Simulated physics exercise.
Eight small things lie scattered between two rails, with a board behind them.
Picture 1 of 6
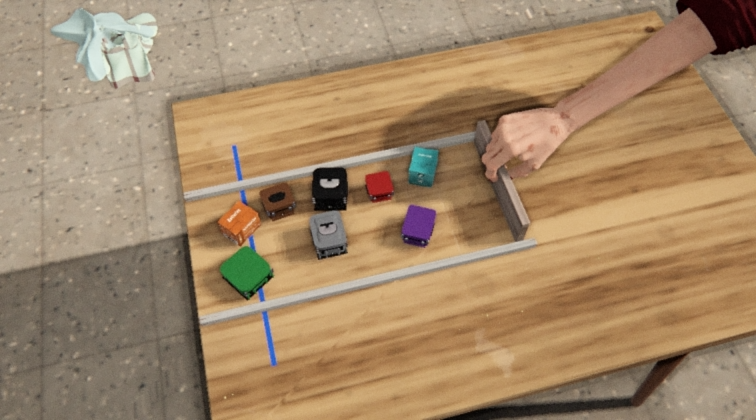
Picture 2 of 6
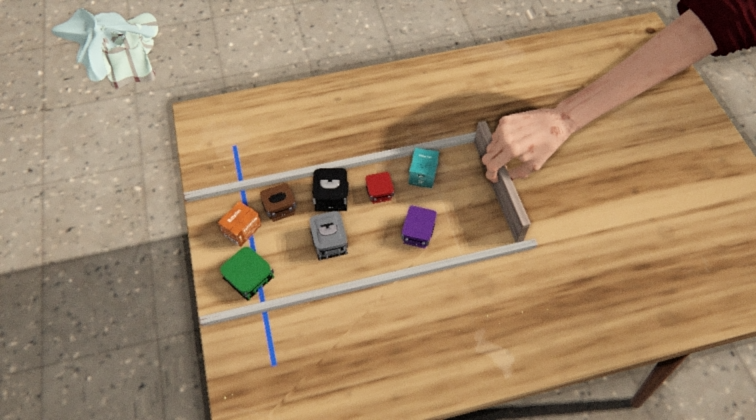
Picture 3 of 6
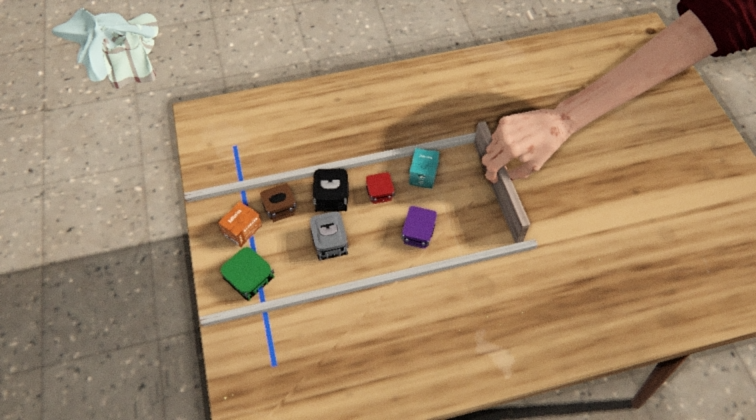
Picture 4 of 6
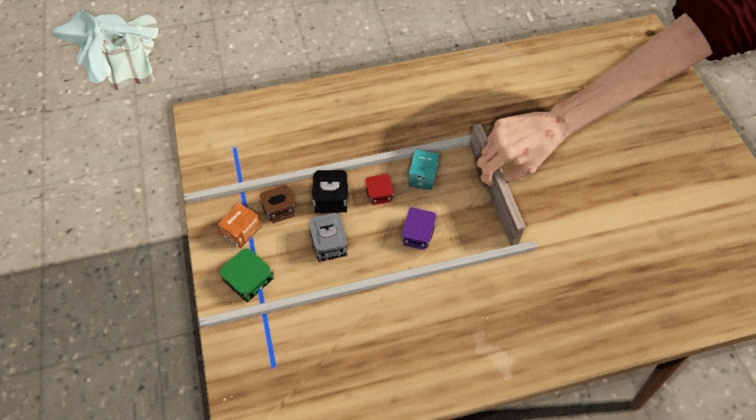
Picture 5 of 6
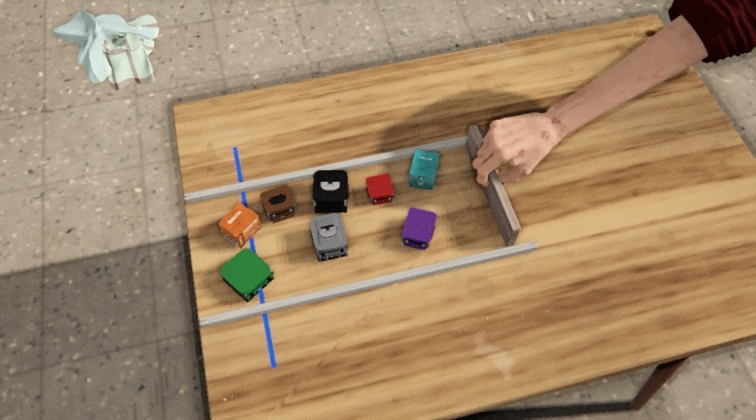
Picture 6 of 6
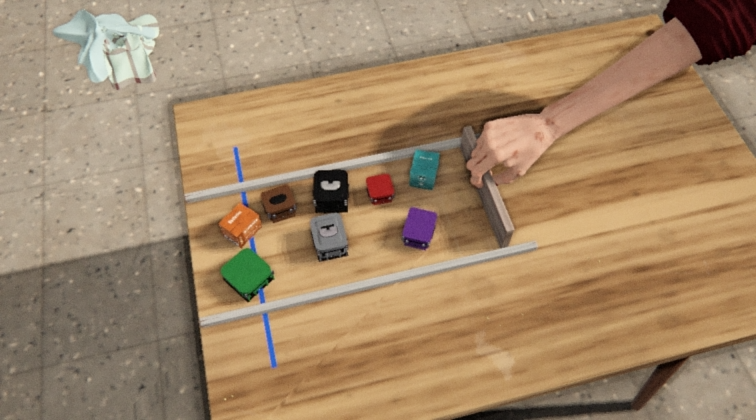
The video shows a hand holding a board upright behind eight small coloured cases scattered between two rails on a wooden table, then moving the board slightly left toward them while the cases stay essentially still.
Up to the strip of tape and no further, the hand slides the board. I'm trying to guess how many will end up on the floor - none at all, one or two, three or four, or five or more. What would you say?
I'd say three or four.
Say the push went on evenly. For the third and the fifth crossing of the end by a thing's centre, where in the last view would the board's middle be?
For the first, roughly (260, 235); for the next, roughly (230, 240).
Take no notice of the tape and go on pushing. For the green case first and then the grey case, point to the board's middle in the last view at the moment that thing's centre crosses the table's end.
With the green case it sits around (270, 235), with the grey case around (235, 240).
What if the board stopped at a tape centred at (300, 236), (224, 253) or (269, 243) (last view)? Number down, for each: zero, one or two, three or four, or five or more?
In order, the falls would come to zero; five or more; just one or two.
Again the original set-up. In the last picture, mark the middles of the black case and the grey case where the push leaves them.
In the last view, the middles sit near (215, 213) and near (211, 277).
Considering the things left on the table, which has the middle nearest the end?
It would be the grey case, I'd say.
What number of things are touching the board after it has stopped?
2 in contact.
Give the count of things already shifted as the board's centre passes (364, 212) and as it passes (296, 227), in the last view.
Tally at point one: 7; at point two: 8.
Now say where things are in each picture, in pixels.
The first frame shows green case (247, 273); orange box (240, 224); brown case (278, 202); board (500, 180); tape (252, 245).
The second frame shows orange box (240, 224); black case (331, 190).
The third frame shows brown case (279, 203); purple case (419, 228).
The fourth frame shows green case (247, 275); red case (379, 190).
The fifth frame shows orange box (240, 226); grey case (329, 237).
The sixth frame shows green case (247, 274); orange box (241, 225); brown case (279, 204); board (485, 186); tape (253, 246).
Soon after, none off yet; green case at rest near (247, 274); orange box at rest near (241, 225); brown case at rest near (279, 204).
Then, none off yet; green case at rest near (247, 274); orange box moved about its own width near (223, 236); brown case moved well along near (227, 208).
By the end, the number that fall off is three or four; fallen, brown case, orange box and green case.
